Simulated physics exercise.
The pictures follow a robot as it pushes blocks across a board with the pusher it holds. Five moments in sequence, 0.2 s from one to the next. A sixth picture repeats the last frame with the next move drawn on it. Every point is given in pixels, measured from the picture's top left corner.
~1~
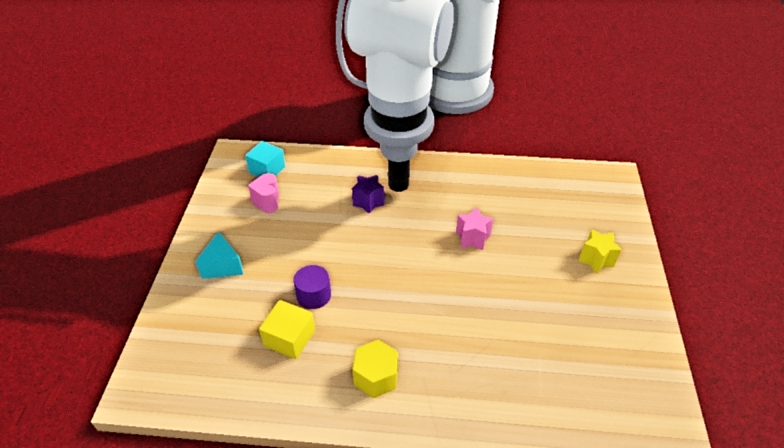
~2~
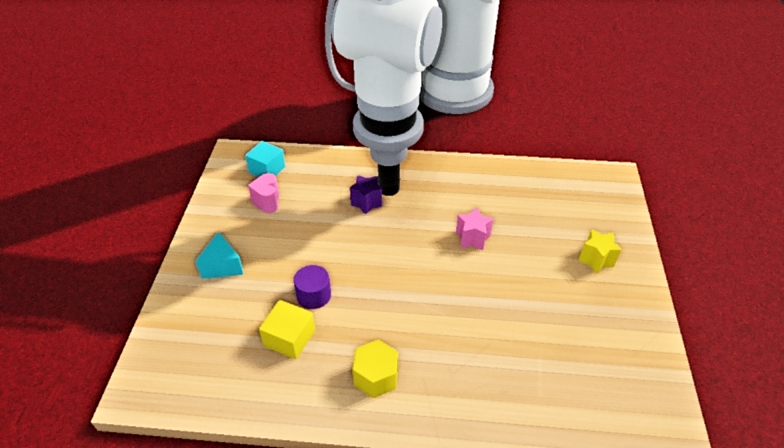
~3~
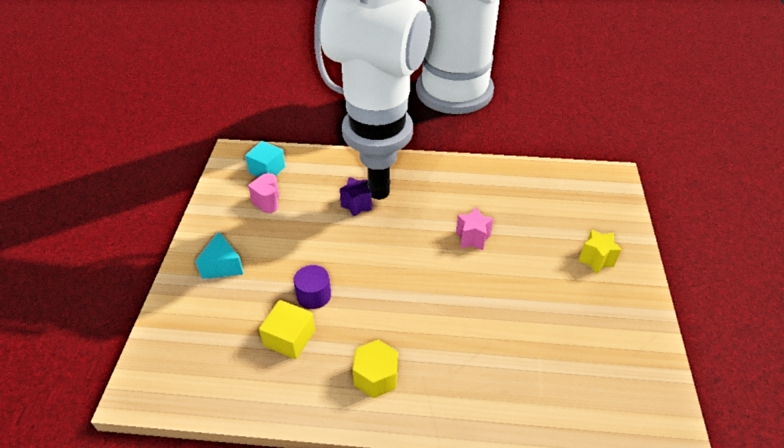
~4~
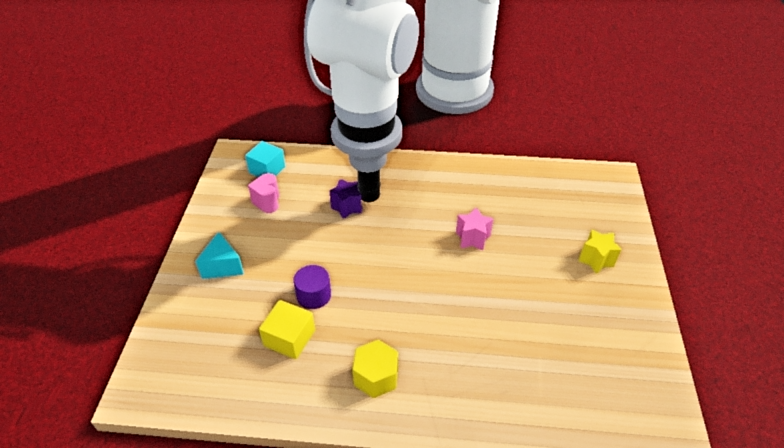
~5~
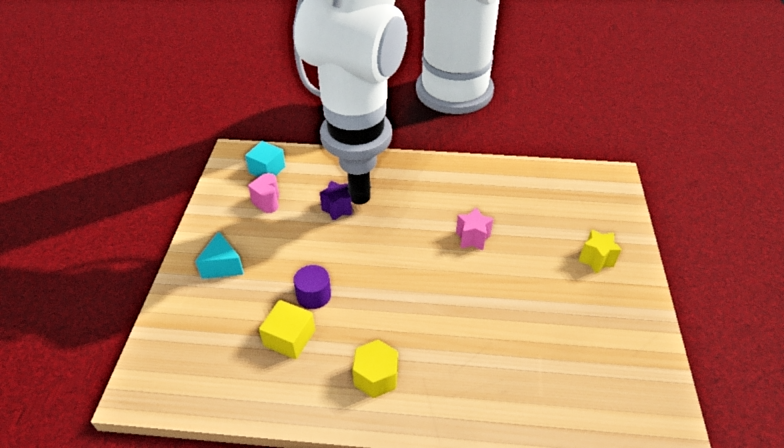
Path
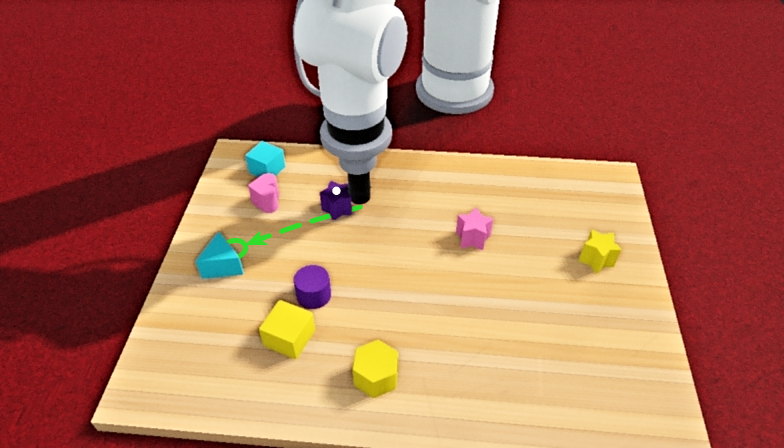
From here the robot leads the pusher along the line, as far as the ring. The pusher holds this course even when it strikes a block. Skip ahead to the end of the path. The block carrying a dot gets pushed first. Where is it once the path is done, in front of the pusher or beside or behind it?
Looking at the end of the path, the block carrying a dot has slipped free of the pusher.
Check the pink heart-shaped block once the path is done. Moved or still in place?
It gets moved.
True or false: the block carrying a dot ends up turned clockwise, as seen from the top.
That claim is true.
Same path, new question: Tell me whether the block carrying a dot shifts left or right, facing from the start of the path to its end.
Right-hand side.
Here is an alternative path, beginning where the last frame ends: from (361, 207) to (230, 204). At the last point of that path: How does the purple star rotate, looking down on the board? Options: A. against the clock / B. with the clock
Letter A.
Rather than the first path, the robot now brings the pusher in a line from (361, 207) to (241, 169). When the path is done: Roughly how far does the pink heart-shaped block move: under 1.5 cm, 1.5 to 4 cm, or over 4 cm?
Net shift: Below 1.5 cm.
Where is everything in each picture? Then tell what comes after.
Pusher tip (399, 186); block tops, turquoise triangular block (218, 250); pink heart-shaped block (264, 184); purple star (368, 184), in the first picture.
Pusher (389, 190); purple star (366, 184), in the second picture.
Pusher (379, 193); purple star (356, 187), in the third picture.
Pusher (370, 196); purple star (346, 189), in the fourth picture.
Pusher (360, 198); turquoise triangular block (218, 250); pink heart-shaped block (264, 184); purple star (336, 191), in the fifth picture.
Path on the board, from (361, 207) through (319, 219) and (277, 233) to (234, 249); the dot is on the purple star.
On the path given first. One third of the way, pusher (318, 210); purple star (294, 197), turned 20° clockwise.
Two thirds of the way, pusher (275, 224); pink heart-shaped block (257, 181), turned 40° clockwise; purple star (260, 203), turned 55° clockwise.
At the end, pusher (231, 240); turquoise triangular block (216, 251); pink heart-shaped block (256, 181), turned 45° clockwise; purple star (253, 205), turned 80° clockwise.
